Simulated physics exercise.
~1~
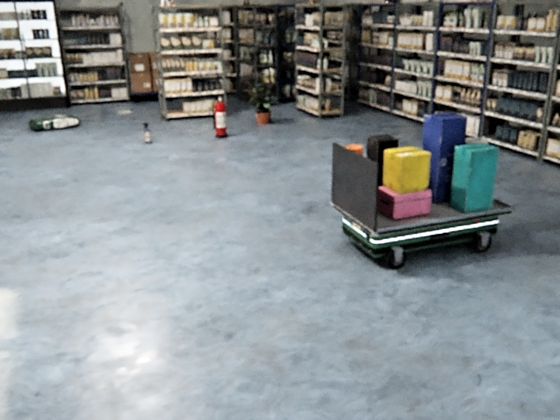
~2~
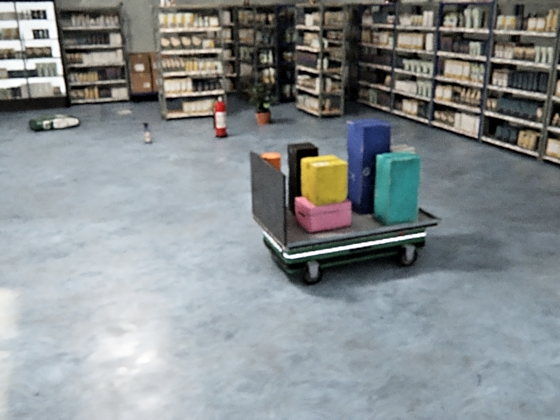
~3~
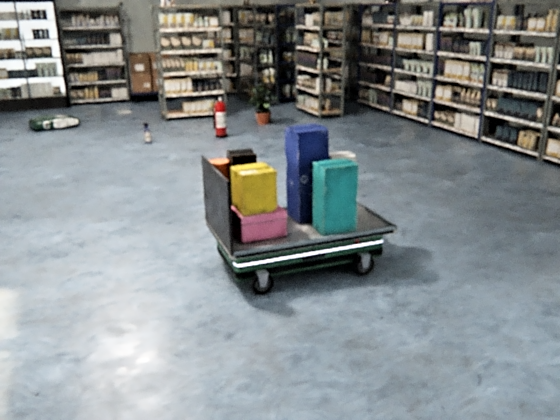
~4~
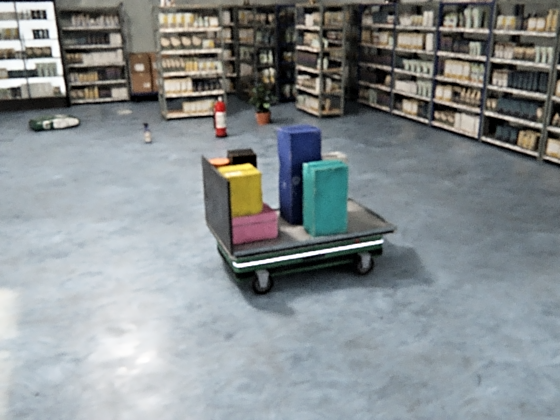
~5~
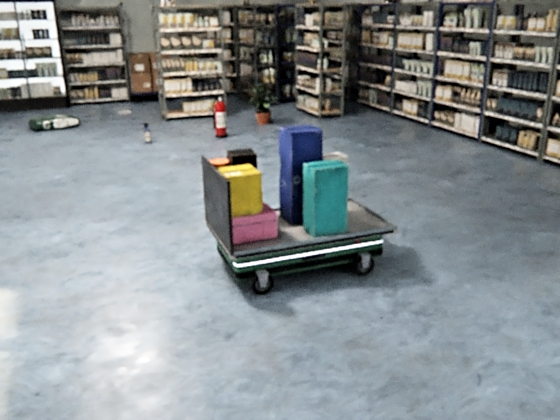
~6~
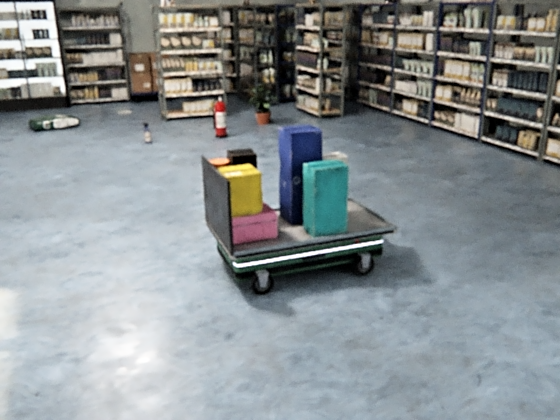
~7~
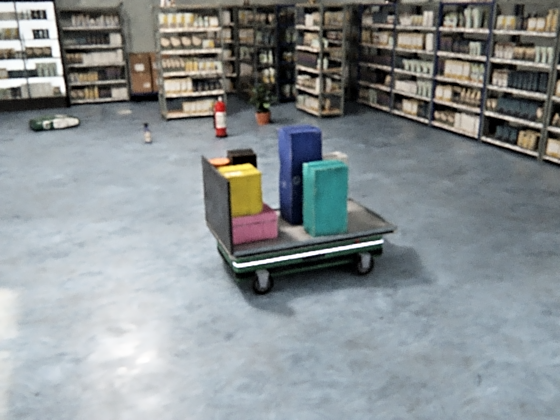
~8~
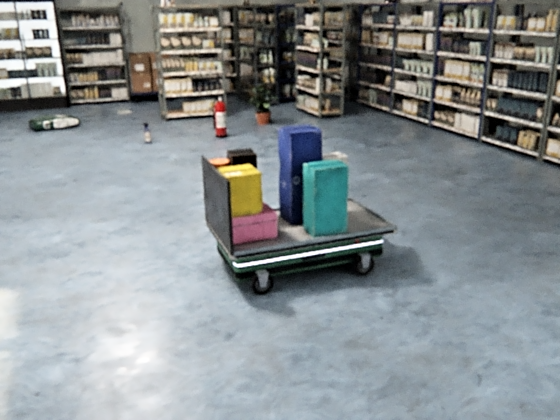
In a storage room with a blue-grey floor and shelves of goods along the back, a flat cart with a tall dark board at its left end carries a cluster of colourful boxes. It rolls left and nearer, past a red fire extinguisher and a potted plant standing behind. The cart then comes to a halt near the middle of the floor. As it stops, the yellow box, pink toolbox, blue box and turquoise box shift slightly left toward the board. Everything then stays still, with the tall blue and turquoise boxes still upright.
